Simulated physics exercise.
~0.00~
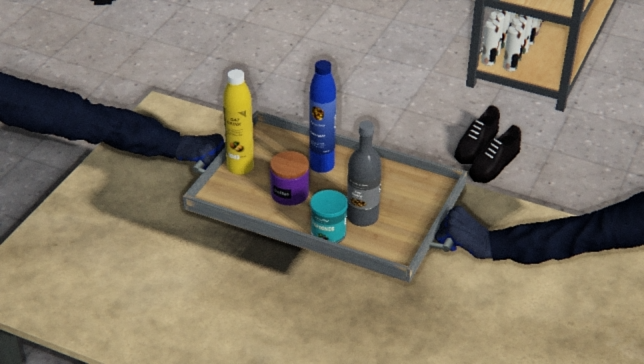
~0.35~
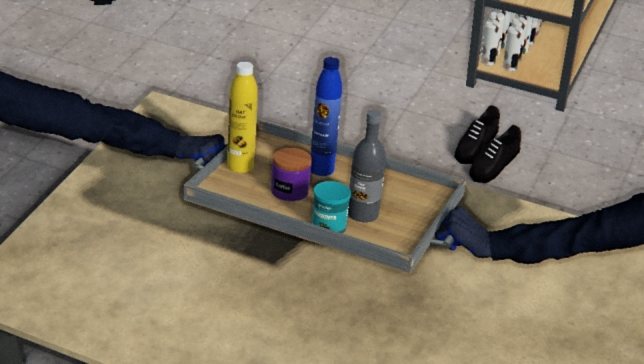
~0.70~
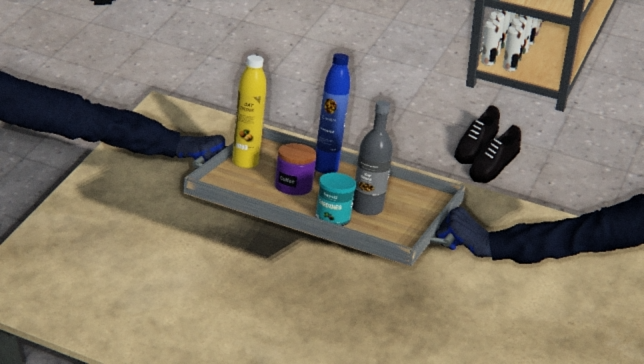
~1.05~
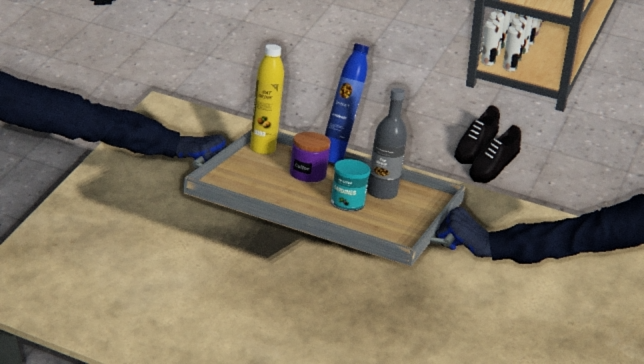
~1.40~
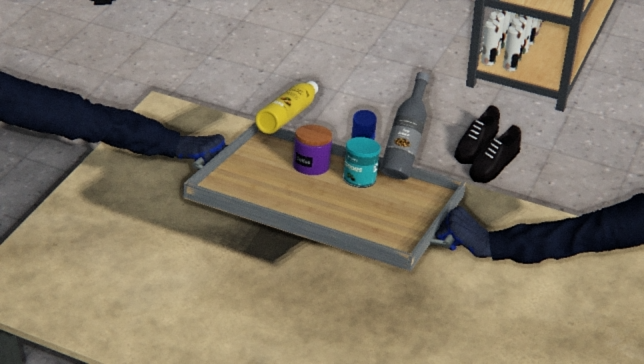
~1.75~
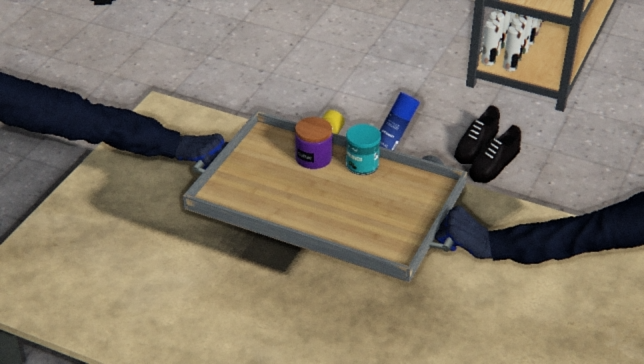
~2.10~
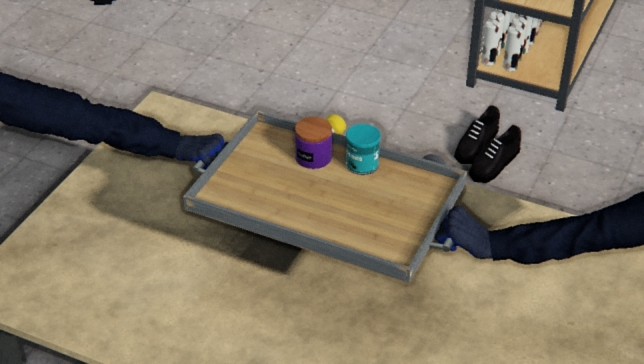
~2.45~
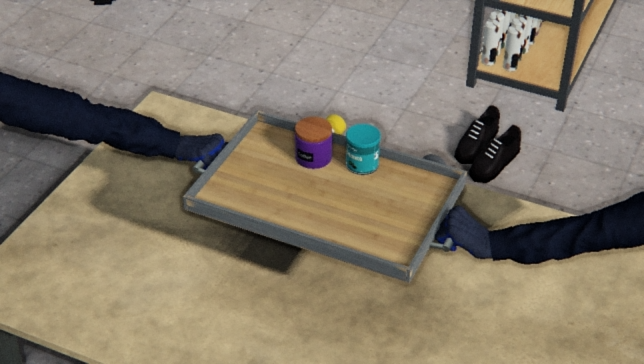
At first, two gloved hands hold a grey-rimmed wooden tray carrying a yellow bottle, a blue bottle, a grey bottle, a purple jar and a turquoise tin above a table. The far edge dips, and the bottles lean as everything slides toward it. The blue bottle tips over the far rim and drops headfirst, followed by the yellow bottle toppling onto its side. The grey bottle then goes over too, while the hands bring the tray back to level. Finally, the purple jar and turquoise tin stand upright near the far edge, with part of the yellow bottle visible beyond them.
